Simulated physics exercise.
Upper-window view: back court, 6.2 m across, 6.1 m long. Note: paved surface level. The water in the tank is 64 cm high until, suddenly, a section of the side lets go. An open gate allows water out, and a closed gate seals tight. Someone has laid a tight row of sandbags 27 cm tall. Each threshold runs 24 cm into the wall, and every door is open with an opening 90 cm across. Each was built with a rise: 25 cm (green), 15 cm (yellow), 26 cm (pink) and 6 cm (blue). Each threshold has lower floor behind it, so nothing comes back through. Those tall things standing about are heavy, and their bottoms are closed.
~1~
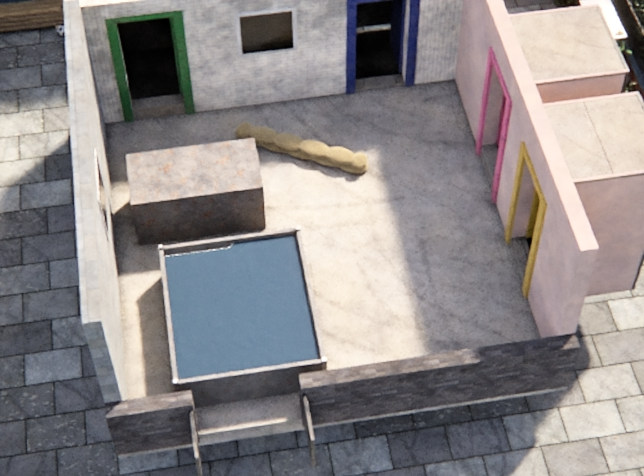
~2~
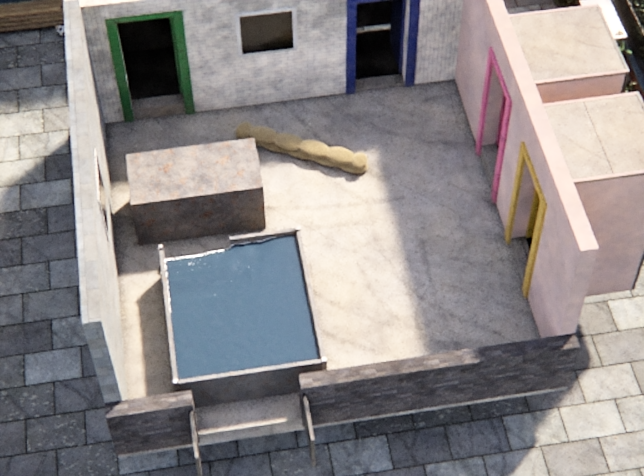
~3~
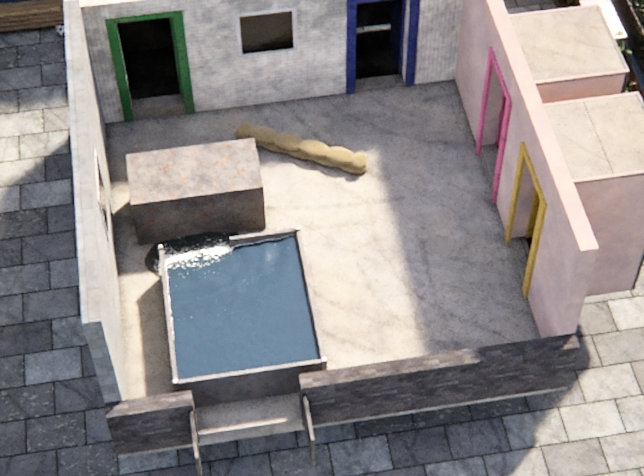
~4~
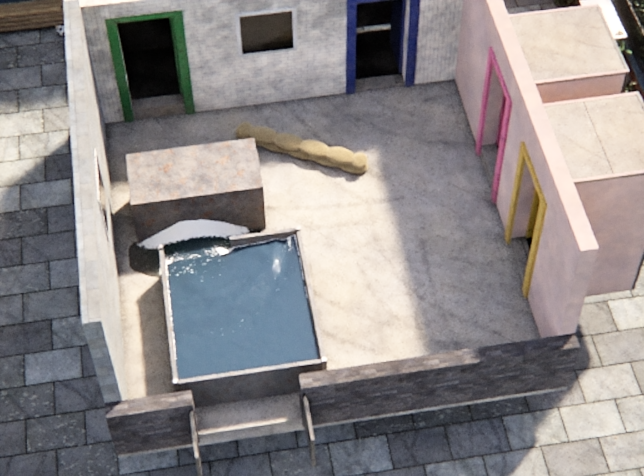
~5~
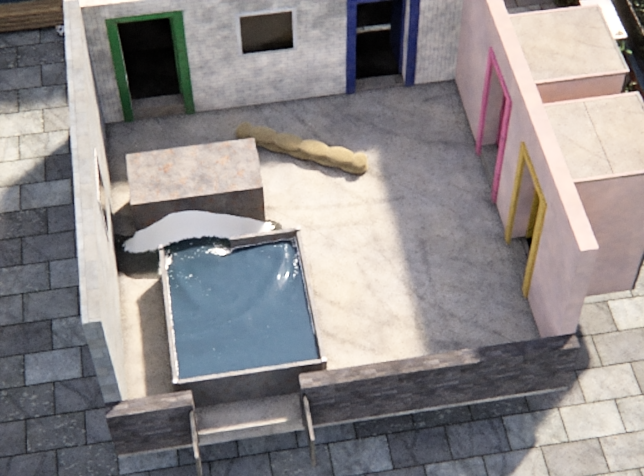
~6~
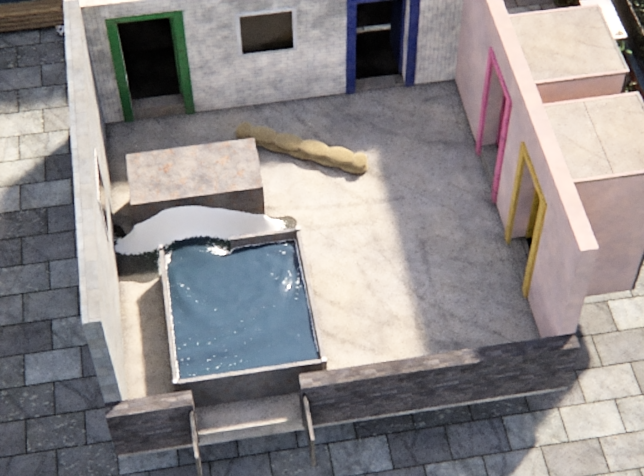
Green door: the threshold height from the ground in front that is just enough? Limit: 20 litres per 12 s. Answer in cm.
12 cm.
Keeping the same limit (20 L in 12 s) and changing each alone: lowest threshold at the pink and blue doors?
About 11.5 cm at pink and 7.0 cm at blue.
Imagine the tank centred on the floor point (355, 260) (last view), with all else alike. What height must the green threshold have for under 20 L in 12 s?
Then roughly 23 cm.
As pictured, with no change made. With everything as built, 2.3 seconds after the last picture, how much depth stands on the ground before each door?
Door by door in centimetres - green 16, yellow 13, pink 19, blue 0.
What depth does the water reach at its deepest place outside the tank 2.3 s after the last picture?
About 34 cm at most.
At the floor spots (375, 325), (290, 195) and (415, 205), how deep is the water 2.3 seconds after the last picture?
Depths in order: 1 / 0 / 3 cm.
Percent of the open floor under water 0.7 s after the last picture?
Approximately 20 % of the floor.
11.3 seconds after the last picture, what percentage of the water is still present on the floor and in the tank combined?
Close to 92 in a hundred.
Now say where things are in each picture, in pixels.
The first picture shows still water, 64 cm deep, in the tank at (240, 305); the green door at (153, 75) is dry.
In the second picture, the front is at a hidden place, 0.3 m from the gap on the far side; 0.3 m2 of floor is wet, 64 cm left at the back.
In the third picture, the gap is on the far side, the front 0.7 m out at (229, 234); the back of the tank holds 64 cm.
In the fourth picture, the gap is on the far side, the front 0.8 m out at (135, 246); the back of the tank holds 64 cm.
In the fifth picture, the gap is on the far side, the front 1.1 m out at (116, 243); the back of the tank holds 64 cm.
In the sixth picture, the gap is on the far side, the front 1.3 m out at (115, 232); the back of the tank holds 62 cm; 2.6 m in a straight line remain to the green door at (153, 75).
Then, 0.7 s after the last picture water covers 20 % of the floor, deepest (55 cm) near (184, 243); it has not reached the green door.
Then, 2.3 s after the last picture water covers 55 % of the floor, deepest (34 cm) near (117, 261); 16 cm at the green door, 0 litres in over its 25 cm threshold.
Then, 11.3 s after the last picture water covers 95 % of the floor, deepest (13 cm) near (187, 260); 7 cm at the green door, 0 litres in over its 25 cm threshold.
At the green door as built, the water peaked near 16 cm, 2.3 s after the last picture.
Run again over the same 12 s with other heights there, 28 litres in over 11 cm, 15 litres over 13 cm. The limit of 20 litres is kept from about 12 cm up.
